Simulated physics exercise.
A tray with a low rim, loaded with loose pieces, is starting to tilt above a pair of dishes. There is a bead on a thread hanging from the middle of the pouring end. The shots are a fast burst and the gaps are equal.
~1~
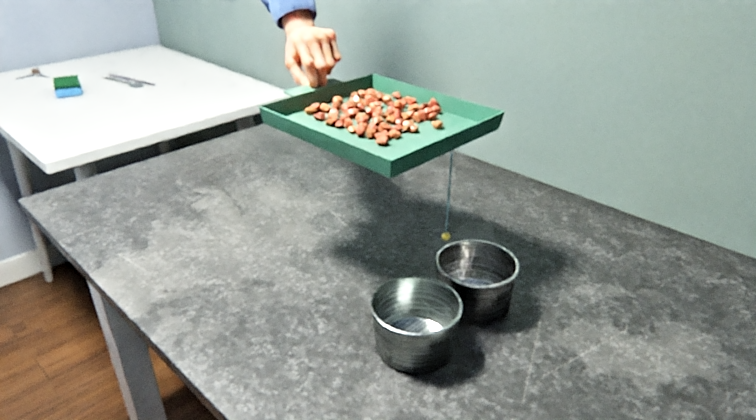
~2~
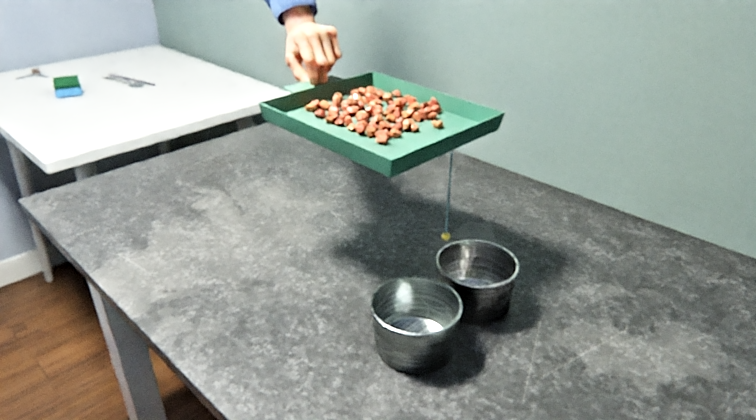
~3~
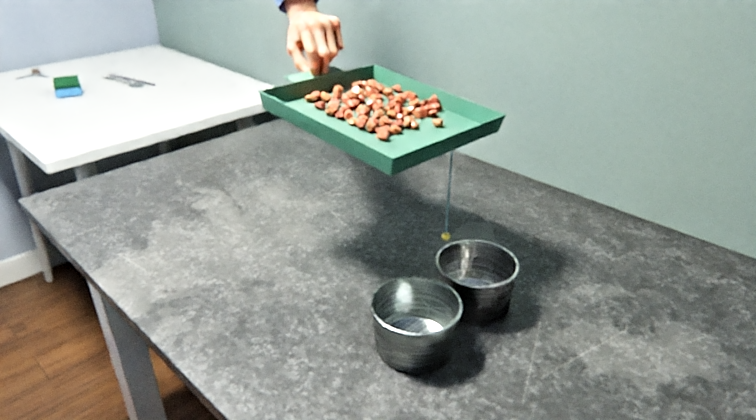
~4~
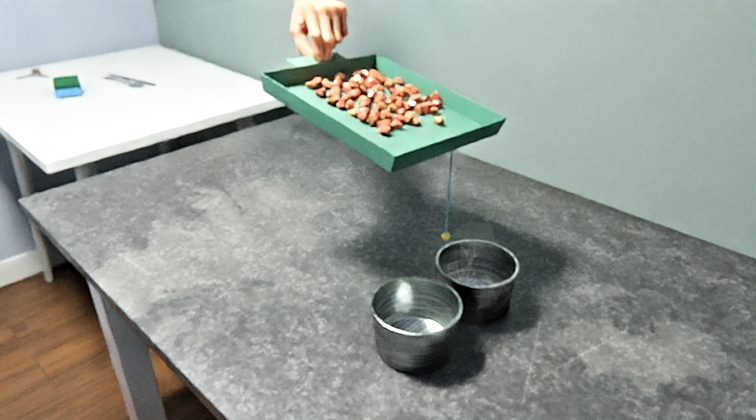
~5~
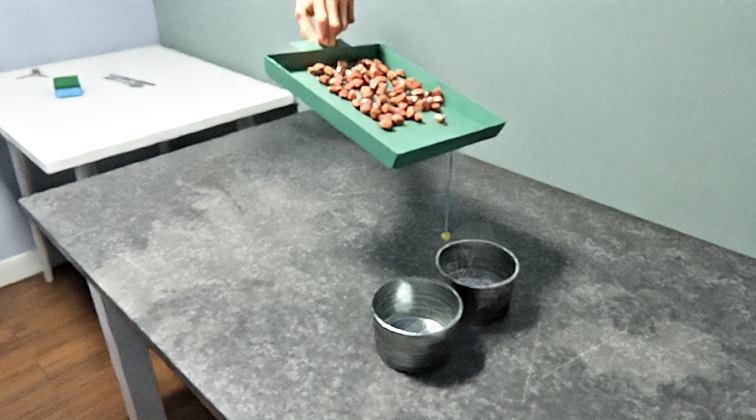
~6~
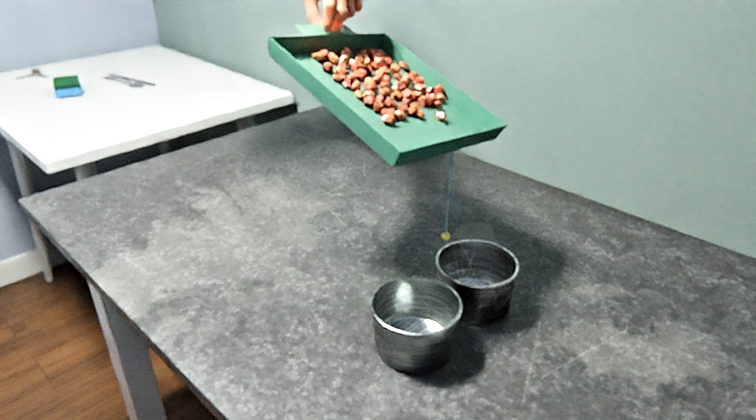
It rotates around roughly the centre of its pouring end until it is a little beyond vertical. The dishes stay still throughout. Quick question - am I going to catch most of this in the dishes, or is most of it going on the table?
You'll catch only a minority of it; most goes on the table.
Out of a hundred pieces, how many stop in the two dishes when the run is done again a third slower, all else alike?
That works out at roughly 10 per cent.
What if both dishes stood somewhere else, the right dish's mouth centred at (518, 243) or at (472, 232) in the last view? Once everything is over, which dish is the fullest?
Result, try one: The dish further right; try two: The dish further right.
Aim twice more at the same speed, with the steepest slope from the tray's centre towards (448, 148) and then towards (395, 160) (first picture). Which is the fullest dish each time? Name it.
In turn: The right dish; the dish on the left.
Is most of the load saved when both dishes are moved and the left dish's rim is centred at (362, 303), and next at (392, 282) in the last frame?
Earlier try a minority share, later try a minority share.
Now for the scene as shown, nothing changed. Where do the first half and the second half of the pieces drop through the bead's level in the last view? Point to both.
The early half goes through (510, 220), the late half through (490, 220).
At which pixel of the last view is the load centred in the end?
Somewhere around (509, 266) in the last picture.
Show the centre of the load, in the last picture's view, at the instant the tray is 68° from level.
In the last view the centre sits at roughly (481, 129).
Soon after the last picture, tray tipped steeply; most on the tray; a small part in the air.
A little later, tray tipped past a quarter turn; about a quarter on the tray; a small part in the right dish; about half outside both; a small part in the air.
Later still, tray tipped past a quarter turn; a small part in the right dish; most outside both.
At rest, tray tipped past a quarter turn; none in the left dish; a small part in the right dish; most outside both.
